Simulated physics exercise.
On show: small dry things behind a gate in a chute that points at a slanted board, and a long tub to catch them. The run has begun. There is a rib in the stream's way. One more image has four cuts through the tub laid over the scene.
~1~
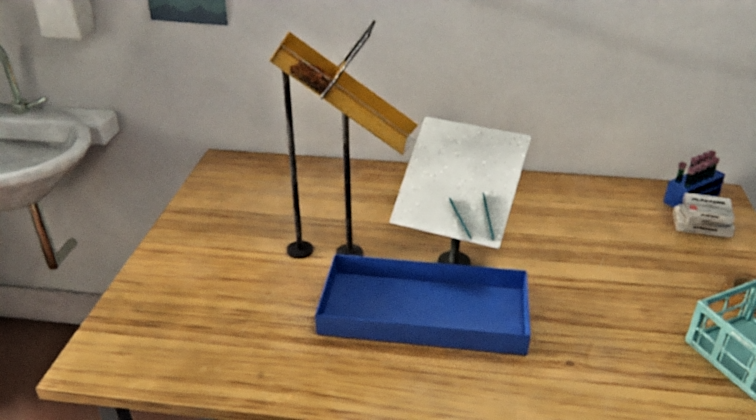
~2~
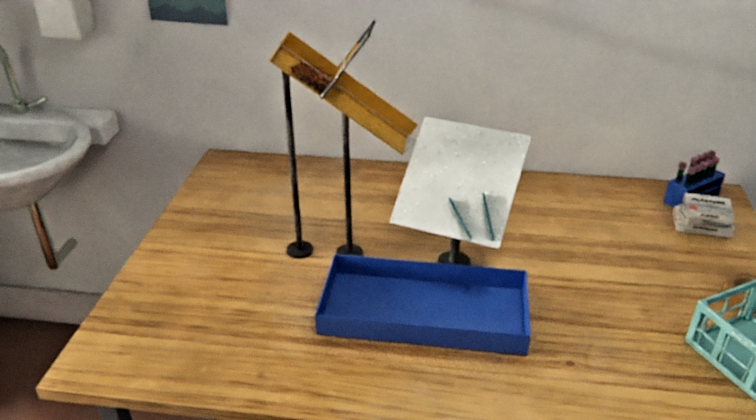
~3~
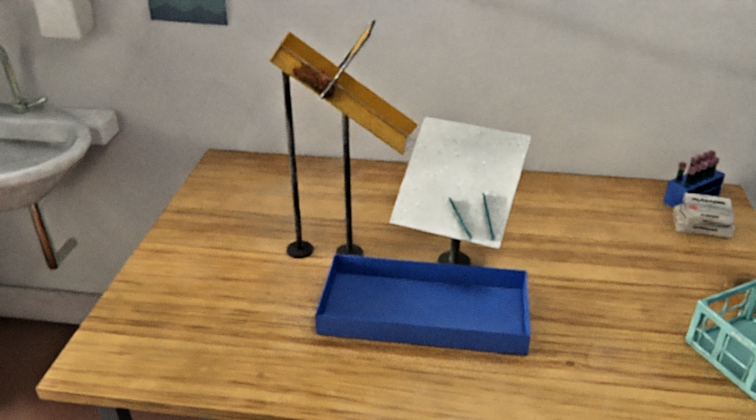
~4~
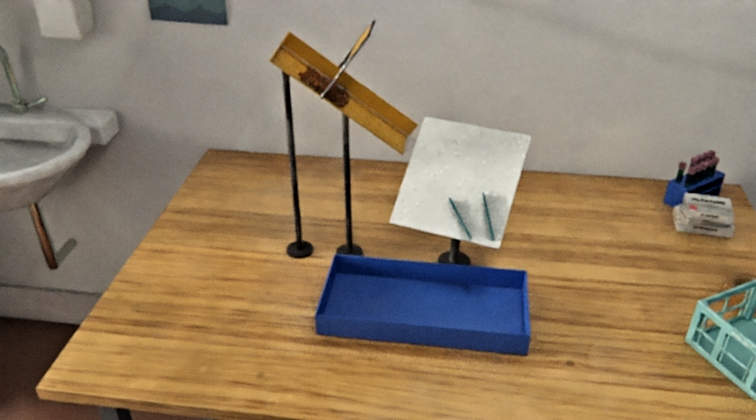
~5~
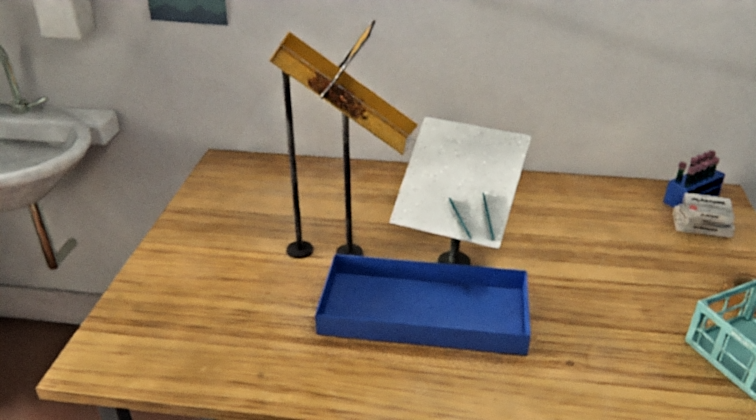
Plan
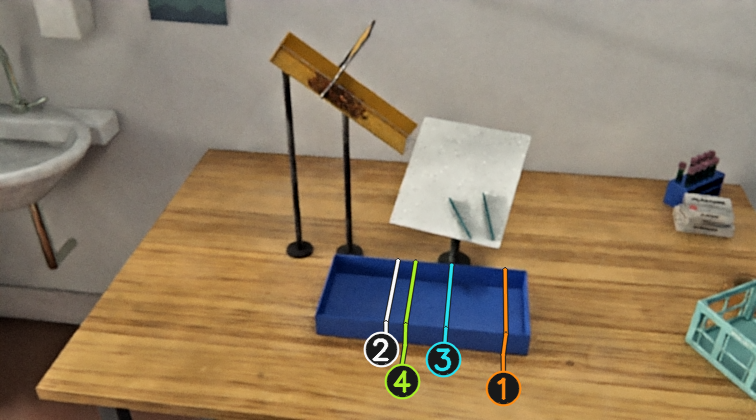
Small reddish-brown bits slide down a sloping yellow-brown chute, passing under a thin stick-like gate and spreading into a loose cluster along its middle. The chute stands on black posts above a wooden table, seen from slightly above by a still camera, with a white sink at left. A tilted white board with two dark green ribs stands right of it, behind an empty blue tub.
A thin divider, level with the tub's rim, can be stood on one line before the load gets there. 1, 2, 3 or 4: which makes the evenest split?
3.
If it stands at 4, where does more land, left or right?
More lands on the right.
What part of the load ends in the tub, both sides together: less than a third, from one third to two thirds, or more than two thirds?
More than two thirds.
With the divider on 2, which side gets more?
More lands on the right.
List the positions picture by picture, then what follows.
The first frame shows load behind the gate at (316, 76), cereal balls; lip of the chute at (405, 147), sloping fairly steeply.
The second frame shows middle of the board at (460, 179), tilted fairly steeply; middle of its low edge at (443, 235); of its high edge at (477, 126).
The third frame shows front corners of the tub at (316, 315) and (530, 335), empty; front of the load at (333, 93).
The fourth frame shows middle of the load at (324, 86); its front at (346, 102), about a quarter of the way to the lip; rib from (483, 192) to (493, 237); rib from (449, 198) to (470, 236).
The fifth frame shows middle of the load at (338, 92); its front at (365, 117), about half of the way to the lip.
On the marked copy, line 1 crosses the front rim at (505, 333); line 2 crosses the front rim at (386, 321); line 3 crosses the front rim at (445, 327); line 4 crosses the front rim at (405, 323).
With 1, of what is caught, nearly all on the left of the divider, a small part on the right.
With 2, of what is caught, a stray few on the left of the divider, nearly all on the right.
With 3, of what is caught, about half on the left of the divider, about half on the right.
With 4, of what is caught, a small part on the left of the divider, nearly all on the right.
